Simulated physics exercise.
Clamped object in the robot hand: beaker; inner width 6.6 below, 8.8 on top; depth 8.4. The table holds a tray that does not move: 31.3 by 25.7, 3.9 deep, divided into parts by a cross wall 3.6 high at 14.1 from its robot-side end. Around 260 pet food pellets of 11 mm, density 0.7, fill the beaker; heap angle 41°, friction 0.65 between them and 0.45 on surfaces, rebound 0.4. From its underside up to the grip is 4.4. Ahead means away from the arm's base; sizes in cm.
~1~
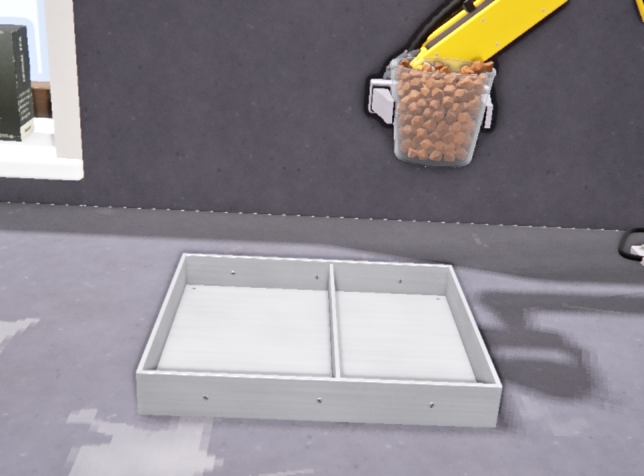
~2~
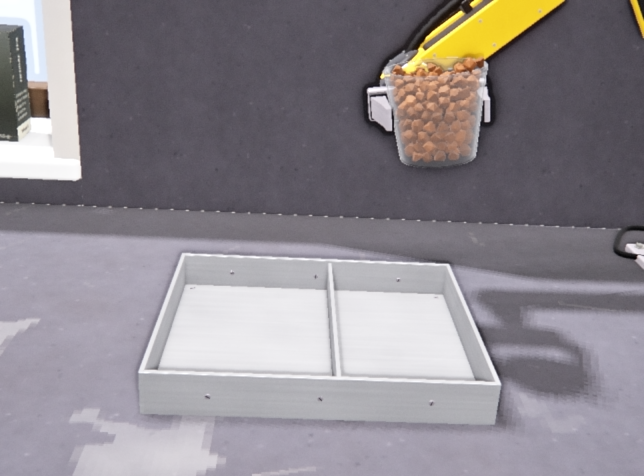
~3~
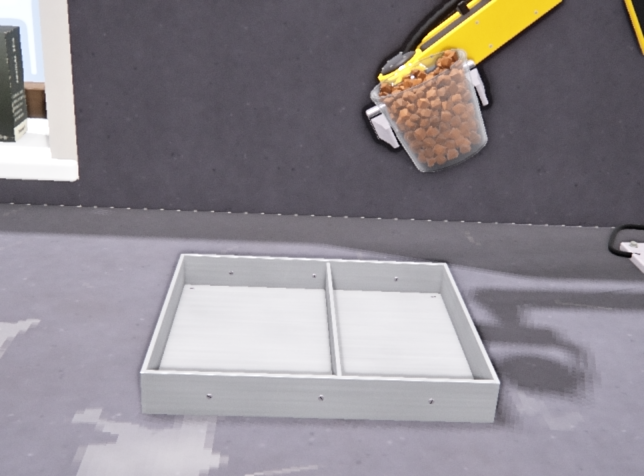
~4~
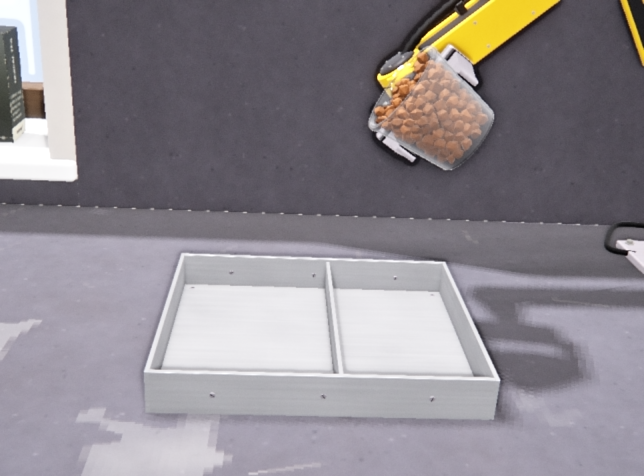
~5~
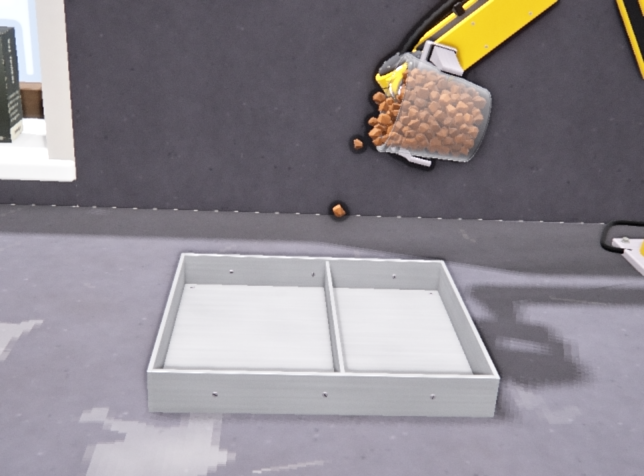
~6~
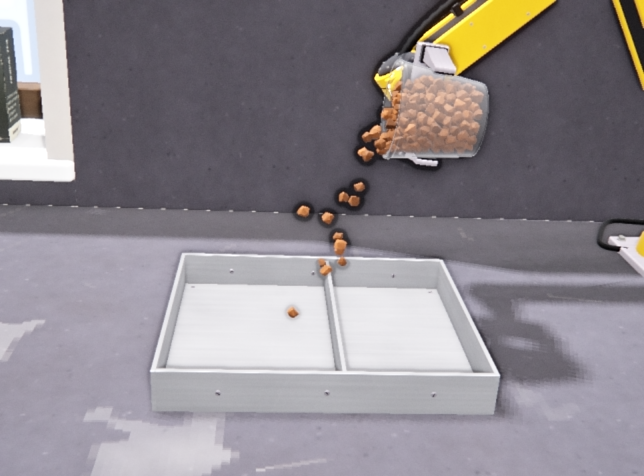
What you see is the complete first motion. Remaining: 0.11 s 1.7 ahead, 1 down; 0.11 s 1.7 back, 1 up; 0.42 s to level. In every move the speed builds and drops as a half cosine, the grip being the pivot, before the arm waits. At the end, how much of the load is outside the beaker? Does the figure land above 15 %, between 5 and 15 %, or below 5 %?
The figure lands above 15 %.
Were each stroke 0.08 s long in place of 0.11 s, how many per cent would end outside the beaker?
Then about 40 per cent.
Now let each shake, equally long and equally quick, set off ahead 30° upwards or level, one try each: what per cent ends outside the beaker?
I'd say close to 40 percent for the first and close to 40 percent for the second.
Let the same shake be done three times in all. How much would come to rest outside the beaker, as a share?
About 50 per cent in that case.
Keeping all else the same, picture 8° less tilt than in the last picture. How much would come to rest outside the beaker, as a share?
Near 20 %.
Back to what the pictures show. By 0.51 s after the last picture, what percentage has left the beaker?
My estimate is roughly 30 % gone.
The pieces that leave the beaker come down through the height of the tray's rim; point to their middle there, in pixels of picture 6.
Their middle sits near (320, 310).
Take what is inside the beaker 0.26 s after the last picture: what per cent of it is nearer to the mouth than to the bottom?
Roughly 55 per cent.
Then, 0.26 s on, tilted 83° forward, highest piece 27 above the table; 199 in the beaker, 28 in the far-side part, 1 in the robot-side part, 35 in flight or on a rim.
Then, 0.51 s on, tilted 18° forward, highest piece 29 above the table; 182 in the beaker, 63 in the far-side part, 18 in the robot-side part.
Then, 0.84 s on, level, highest piece 29 above the table; 181 in the beaker, 63 in the far-side part, 19 in the robot-side part.
Then, 1.89 s on, level, highest piece 29 above the table; 181 in the beaker, 63 in the far-side part, 19 in the robot-side part.
In the end, 181 in the beaker, 63 in the far-side part, 19 in the robot-side part. That is 31 % outside the beaker.
